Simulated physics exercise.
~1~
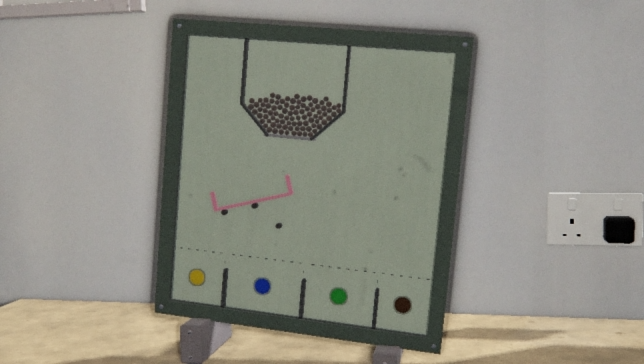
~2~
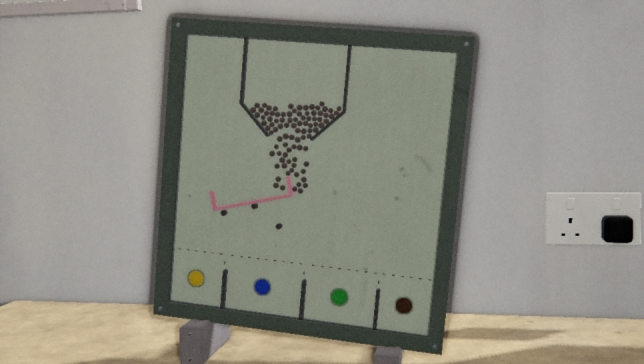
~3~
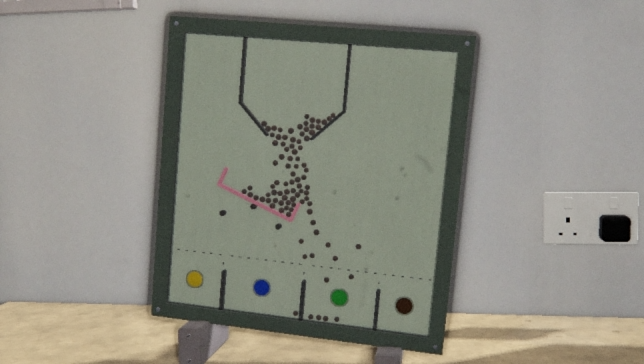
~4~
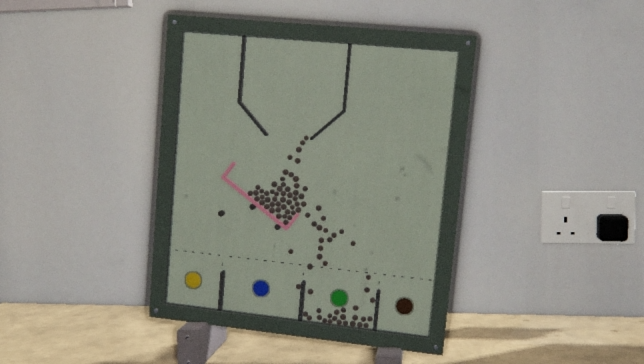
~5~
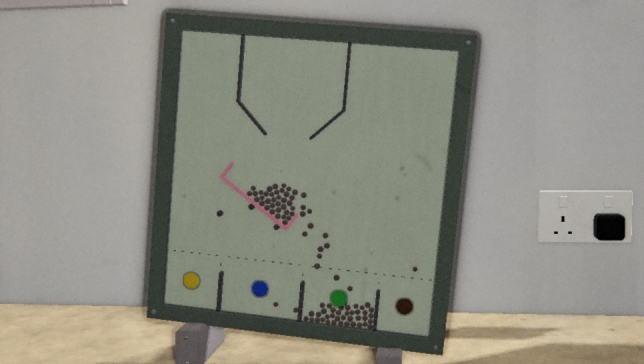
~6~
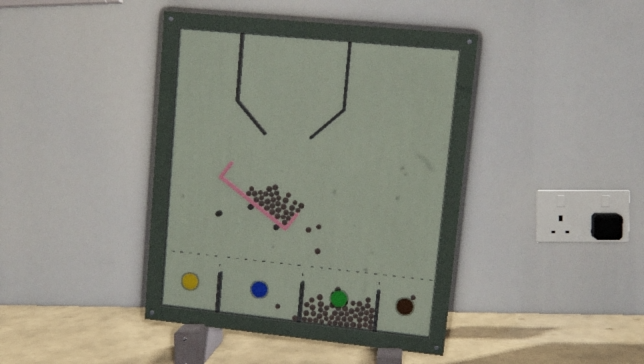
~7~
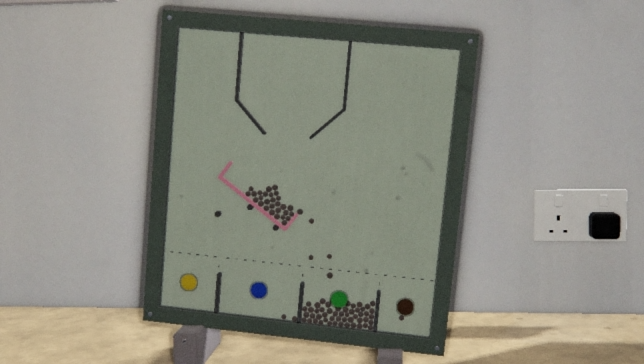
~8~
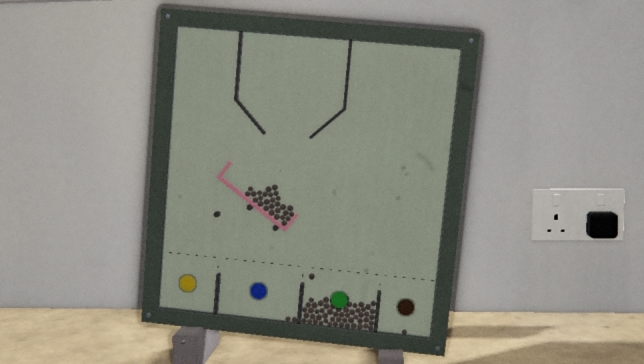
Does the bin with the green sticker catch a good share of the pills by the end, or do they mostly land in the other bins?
The green-stickered bin catches a good share of the pills, more than half of them. The blue, yellow and brown bins end up with hardly any, and most of the rest stay on the pink rocker.
We see small dark pills drop from a hopper in an upright display onto a pink rocker, which tips right end down. Many spill off into the green-stickered bin, while a clump stays resting on the tilted rocker and the other bins stay nearly empty.
